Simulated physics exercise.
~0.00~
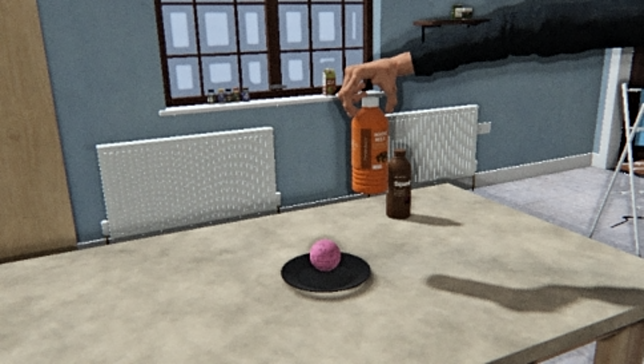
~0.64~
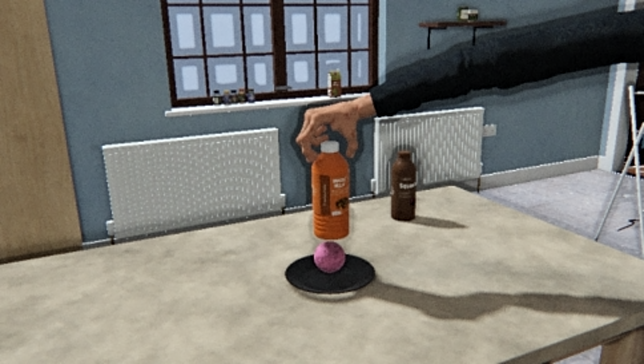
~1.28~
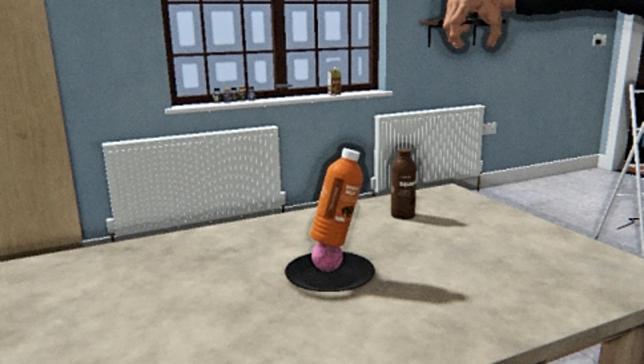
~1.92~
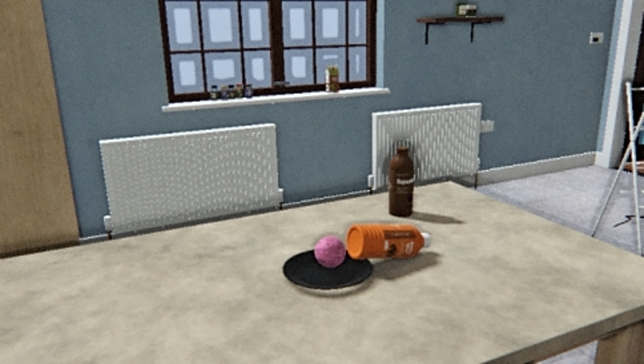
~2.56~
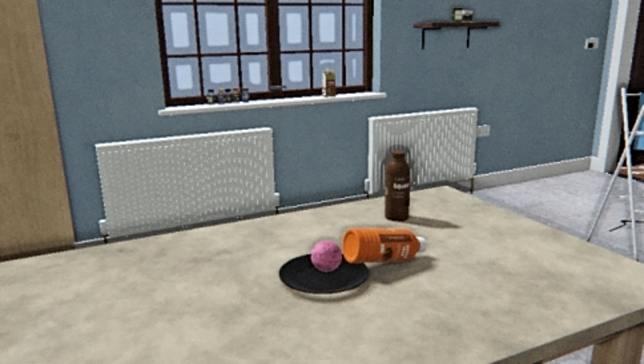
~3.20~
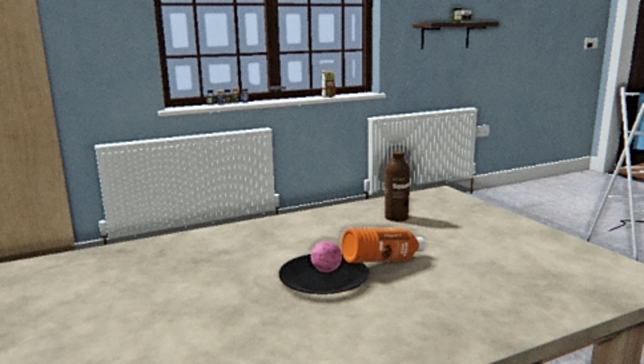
The clip opens on a pale tabletop where a pink ball sits on a black plate, with a brown bottle standing behind to the right and a hand holding an orange bottle by its top. The hand carries the orange bottle left and down, upright, until it is over the ball. It then lets go and draws back to the upper right, while the bottle tilts to the right. The orange bottle topples off the ball and lands on its side. It ends up lying beside the plate, while the ball, plate and brown bottle remain in place.
